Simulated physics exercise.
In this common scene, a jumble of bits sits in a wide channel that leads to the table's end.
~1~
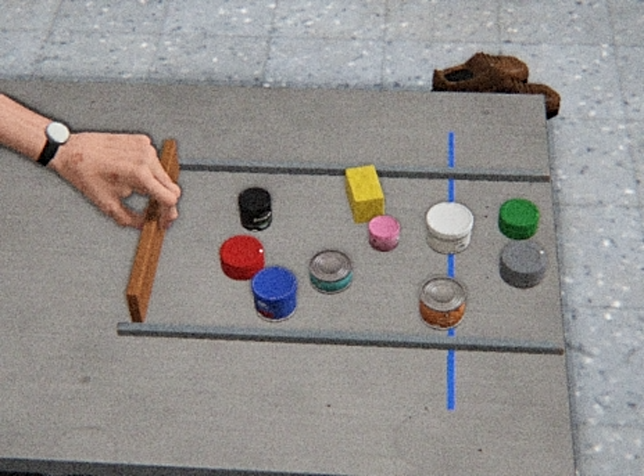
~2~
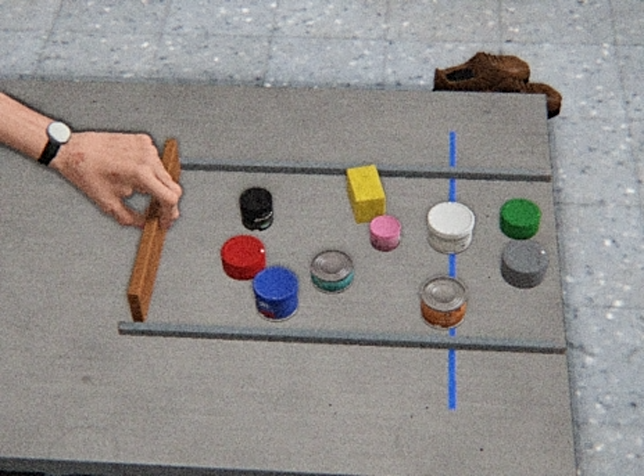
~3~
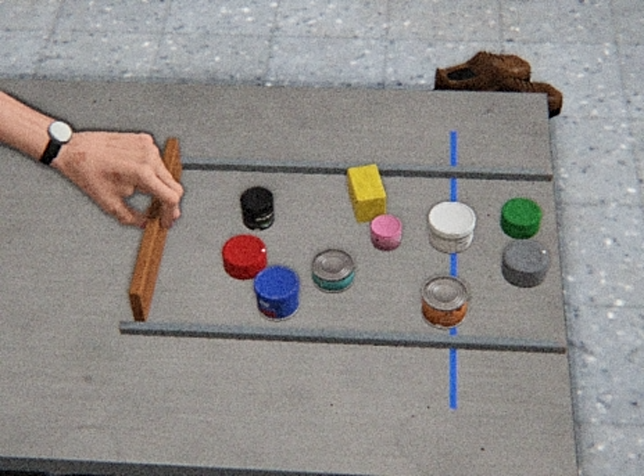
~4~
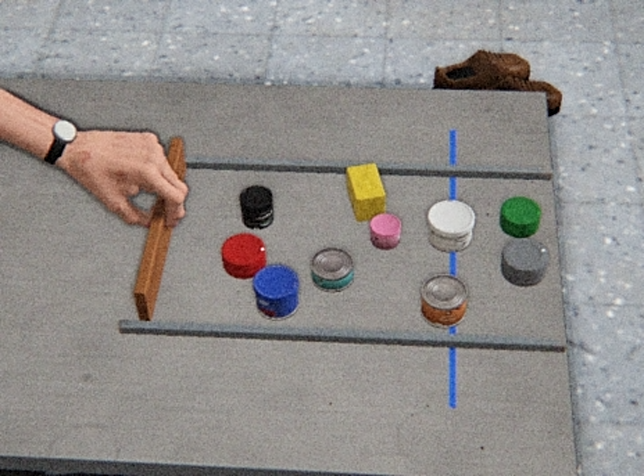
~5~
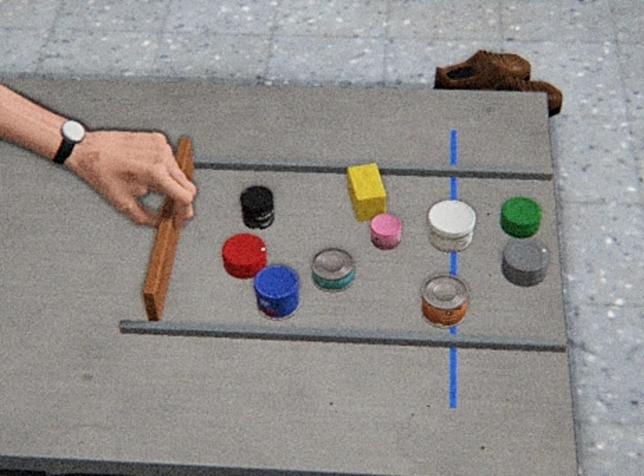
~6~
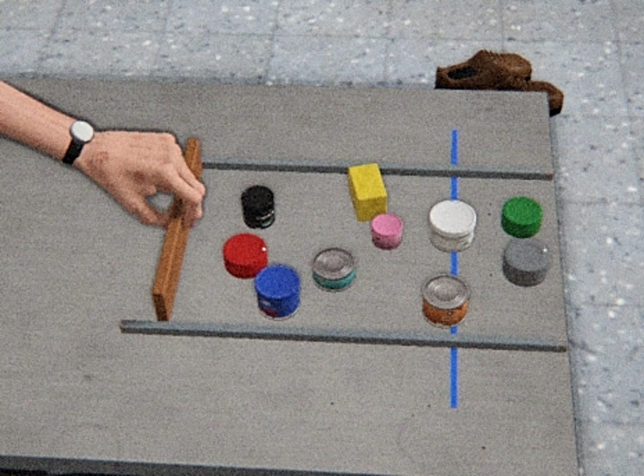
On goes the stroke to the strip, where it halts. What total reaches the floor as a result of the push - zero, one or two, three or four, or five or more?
I reckon the number that spills over the end lands at zero.
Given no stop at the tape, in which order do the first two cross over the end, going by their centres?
Those two would be the green lid followed by the grey lid.
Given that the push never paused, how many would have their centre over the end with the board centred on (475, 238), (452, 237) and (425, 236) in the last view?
First 1, then 0, finally 0.
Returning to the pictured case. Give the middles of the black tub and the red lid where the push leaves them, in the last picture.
Roughly (471, 212), and the other roughly (476, 264).
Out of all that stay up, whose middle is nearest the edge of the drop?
I'd go with the green lid.
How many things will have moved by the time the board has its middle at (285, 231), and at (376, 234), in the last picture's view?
Moved so far: 4, later 7.
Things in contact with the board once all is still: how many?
4.
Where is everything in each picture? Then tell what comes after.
In the first frame, grey lid (523, 265); green lid (518, 220); white tin (449, 229); board (155, 228); tape (451, 256).
In the second frame, green lid (520, 219); yellow block (366, 194).
In the third frame, white tin (451, 228); turquoise pot (333, 271).
In the fourth frame, grey lid (524, 262); black tub (257, 208).
In the fifth frame, green lid (521, 217); blue tin (277, 293).
In the sixth frame, grey lid (526, 262); green lid (522, 217); white tin (452, 227); board (179, 227); tape (454, 253).
Soon after, none off yet; grey lid at rest near (526, 262); green lid at rest near (522, 217); white tin at rest near (452, 227).
At rest, the number that fall off is zero.
